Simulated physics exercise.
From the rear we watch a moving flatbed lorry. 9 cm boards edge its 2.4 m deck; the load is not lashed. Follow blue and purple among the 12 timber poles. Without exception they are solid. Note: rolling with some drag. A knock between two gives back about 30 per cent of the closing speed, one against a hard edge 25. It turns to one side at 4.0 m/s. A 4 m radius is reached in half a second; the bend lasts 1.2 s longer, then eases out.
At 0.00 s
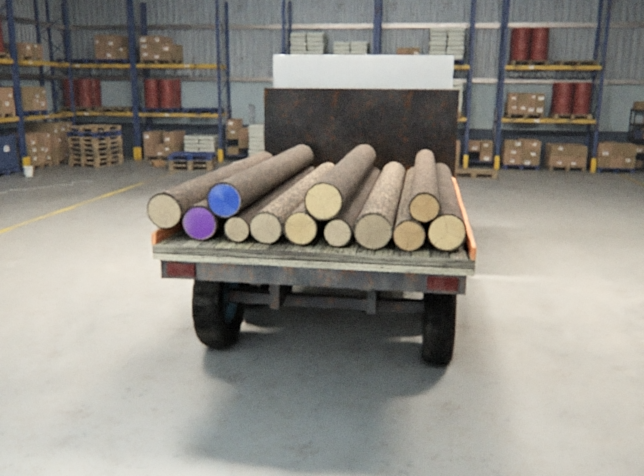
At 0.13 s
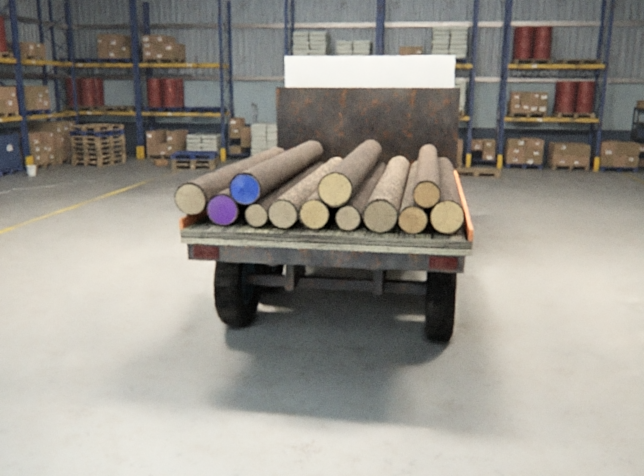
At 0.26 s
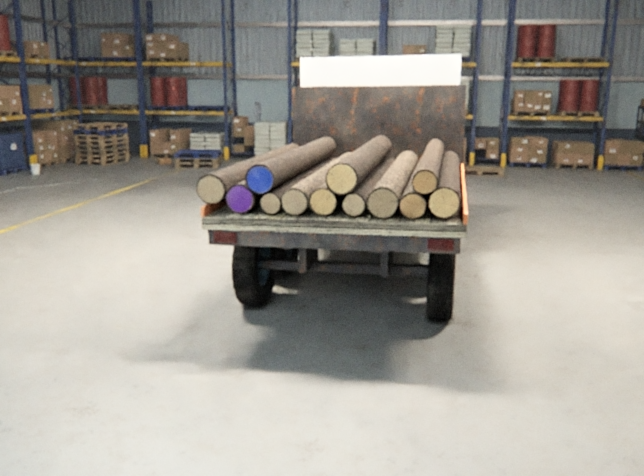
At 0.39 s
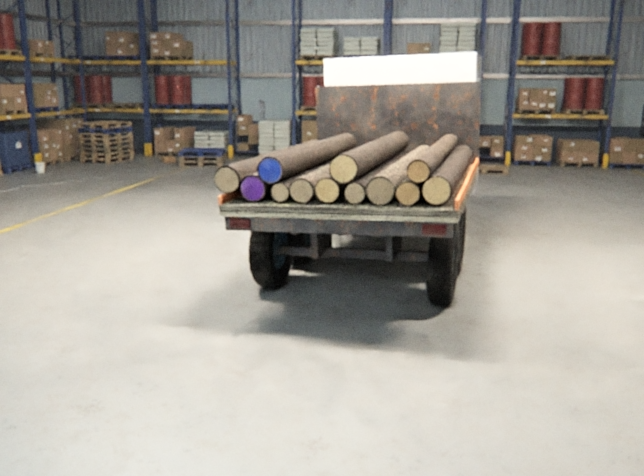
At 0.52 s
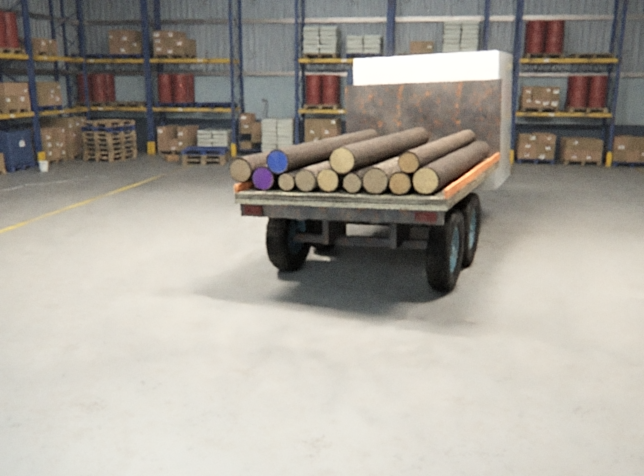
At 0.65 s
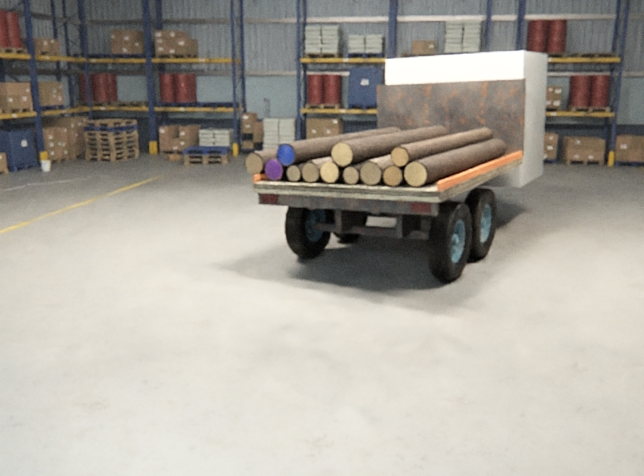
A flatbed lorry carrying loose timber poles drives away across a warehouse, then turns right.
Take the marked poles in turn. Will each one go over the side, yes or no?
Blue - it will, purple - it will.
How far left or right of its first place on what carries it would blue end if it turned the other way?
Roughly 100 cm right.
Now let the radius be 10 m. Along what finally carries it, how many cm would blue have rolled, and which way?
Leftwards, around 15 cm.
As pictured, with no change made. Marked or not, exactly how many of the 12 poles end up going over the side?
Tally at the end: 5.
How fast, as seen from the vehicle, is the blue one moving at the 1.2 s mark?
Close to 0.6 m/s at that moment.
By 1.2 s, blue is up on others, 30 cm from the left edge, rolling left; purple is on the deck, 5 cm from the left edge, rolling left; 1 of 12 is off.
By 1.7 s, blue is over the left board and falling; purple is over the left board and gone; 3 of 12 are off.
Finally (3.2 s), blue is over the left board and gone; purple is over the left board and gone; 5 of 12 are off.
